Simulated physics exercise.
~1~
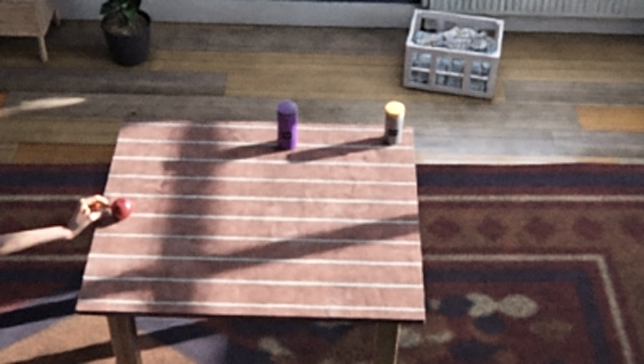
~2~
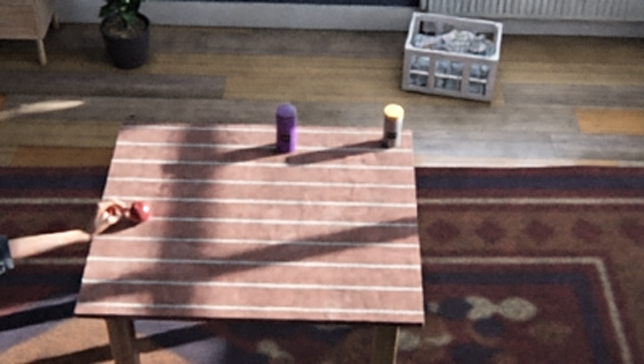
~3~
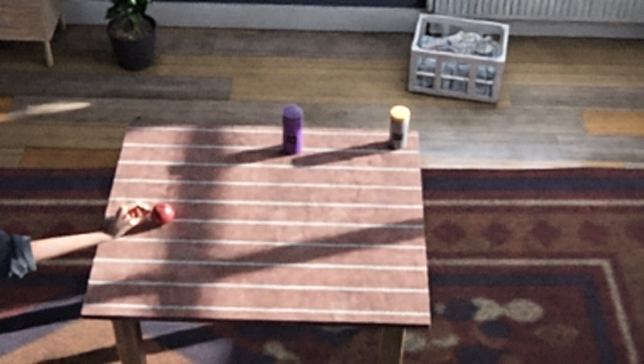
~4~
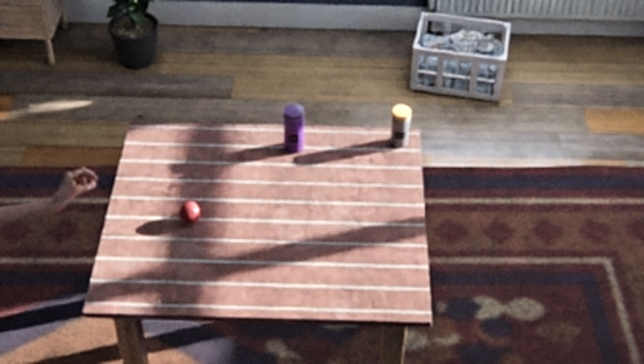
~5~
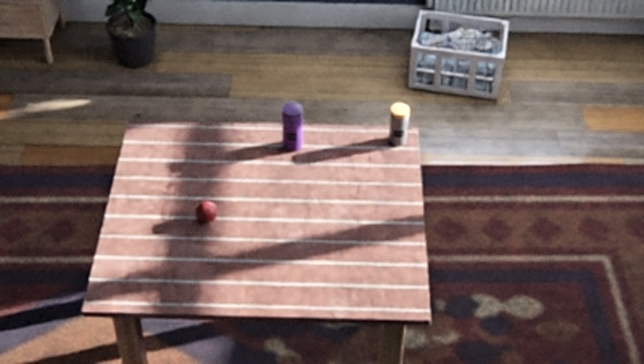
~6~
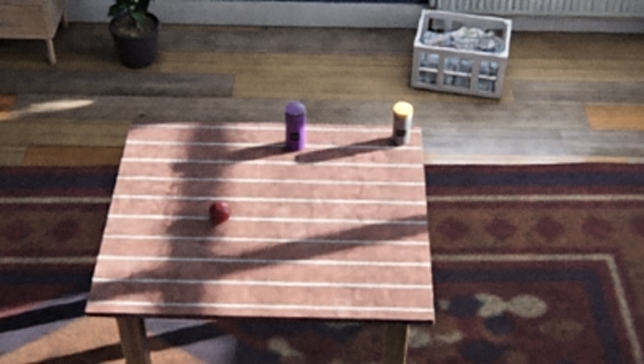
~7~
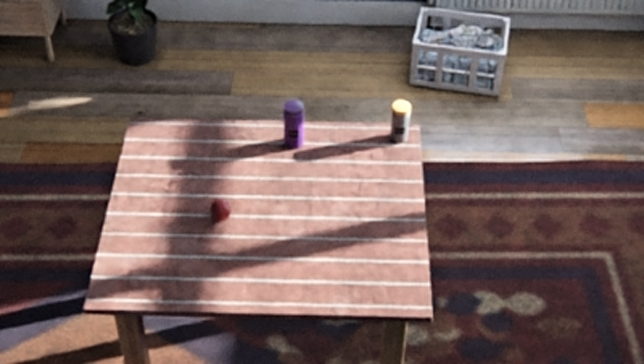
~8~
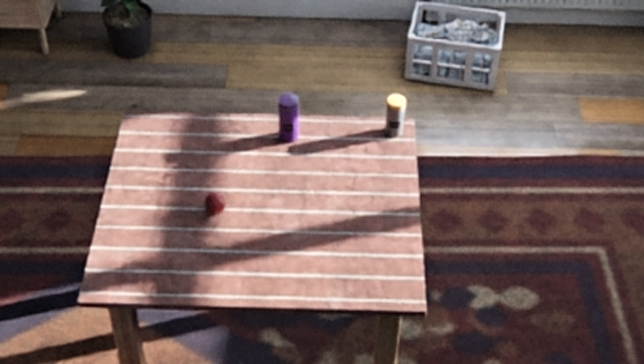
A red apple sits near the left edge of a striped table top, with a hand reaching in from the left to touch it. A purple jar and a grey jar with a yellow top stand near the far edge. The hand pushes the apple to the right across the table, then lets go and draws back out of view. The apple keeps moving right on its own for a short distance, slowing down. It comes to rest on the table, left of centre, while both jars stay in their places.
